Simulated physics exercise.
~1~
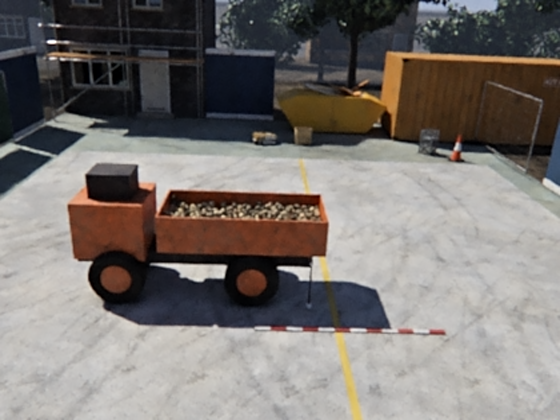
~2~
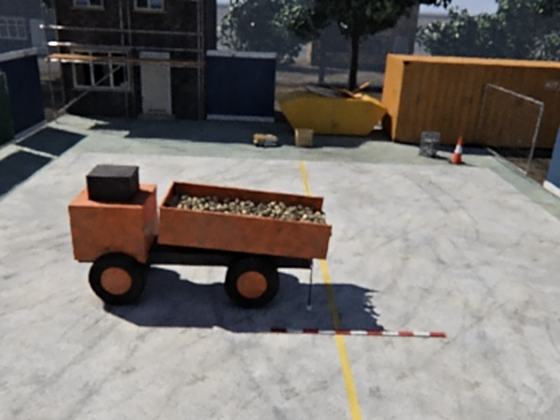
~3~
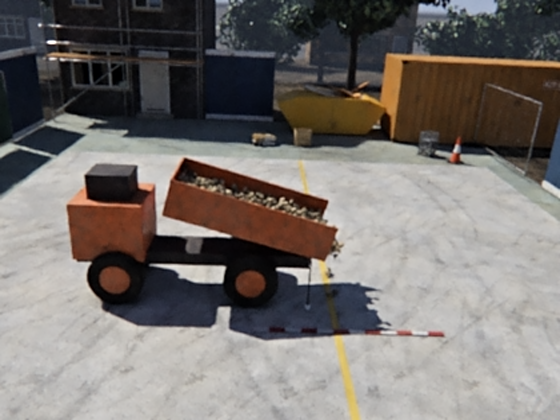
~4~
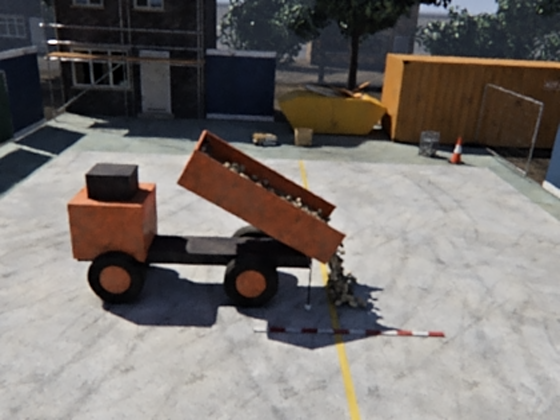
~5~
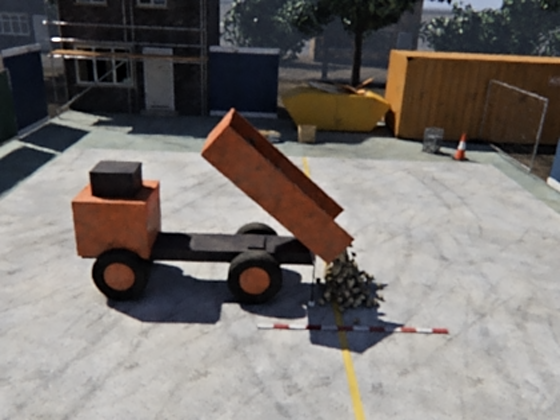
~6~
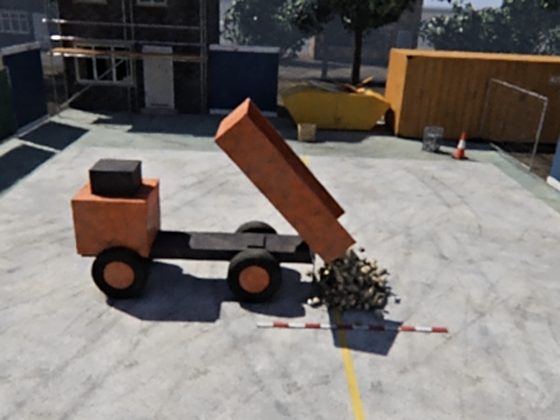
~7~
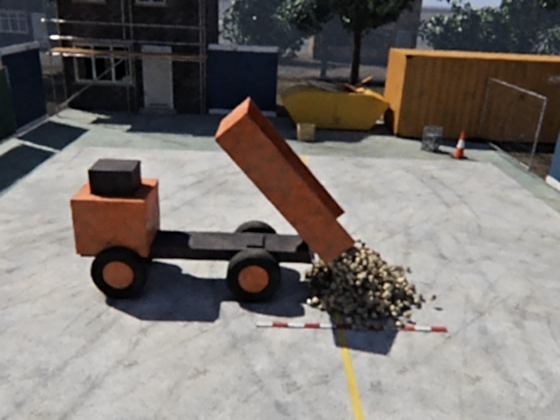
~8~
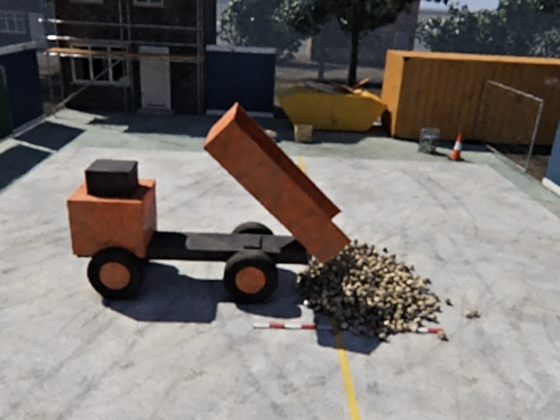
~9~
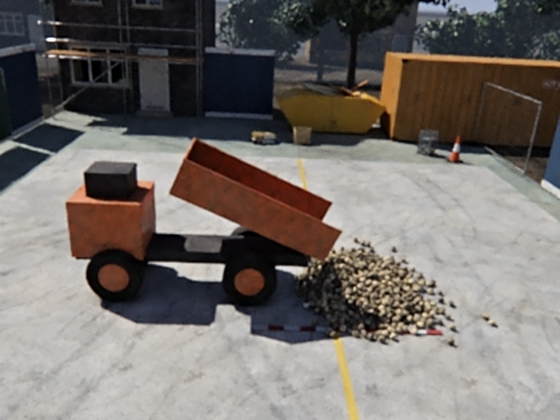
A paved yard in bright sun is seen from above and to one side, with a scaffolded building, a yellow skip, an orange container and a traffic cone along the back. An orange tipper truck with black wheels stands at left, its body full of pale stones, near a yellow line and a red and white banded pole on the ground. The body tilts up steadily, and stones begin spilling from its right end. It steepens and holds while the heap spreads over the line and pole. Finally the emptied body lowers partway, leaving a broad pile mostly beyond the line.
